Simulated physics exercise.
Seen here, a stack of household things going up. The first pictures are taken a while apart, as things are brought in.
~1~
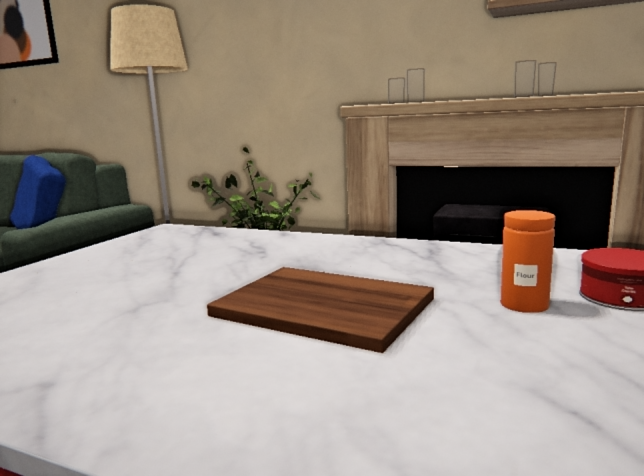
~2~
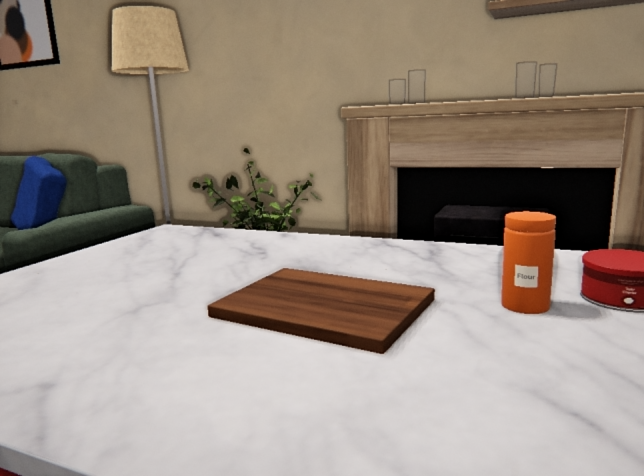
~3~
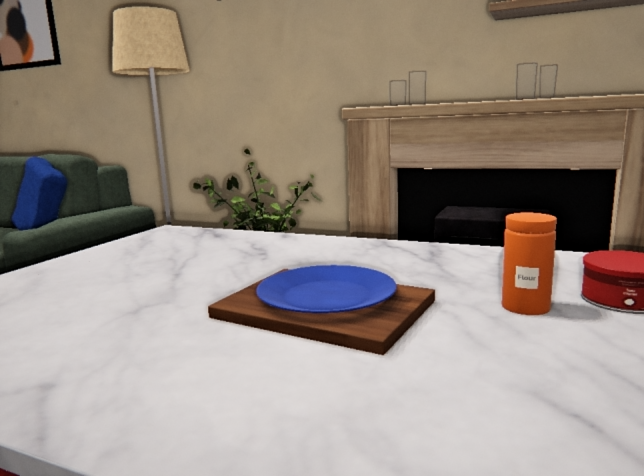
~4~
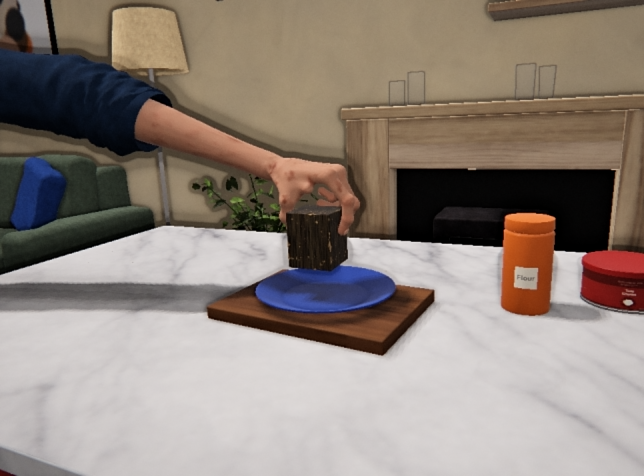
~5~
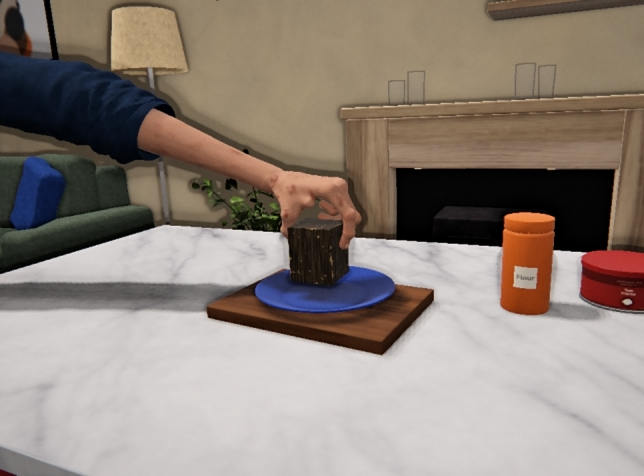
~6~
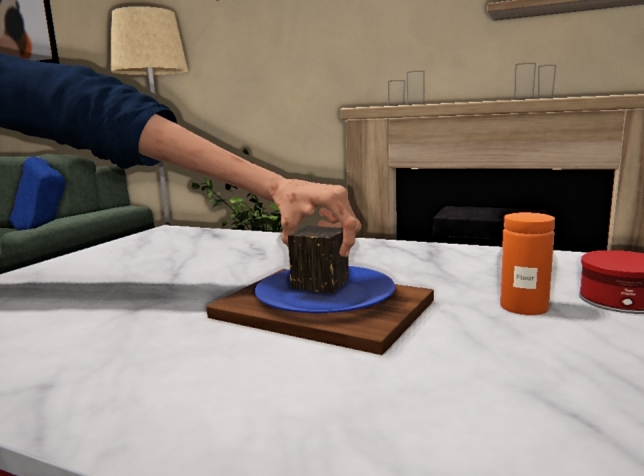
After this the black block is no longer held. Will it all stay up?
The pile holds.
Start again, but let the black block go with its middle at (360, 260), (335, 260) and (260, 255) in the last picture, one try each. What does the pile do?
First, it keeps its balance; second, it keeps its balance; third, it gives way.
Then, 0.30 s after the last picture, nothing has stirred.
Then, 0.70 s after the last picture, black block resting near (320, 258).
At rest, all 5 in place. Seen from the same camera at the end, black block near (320, 258). The pile keeps its balance.
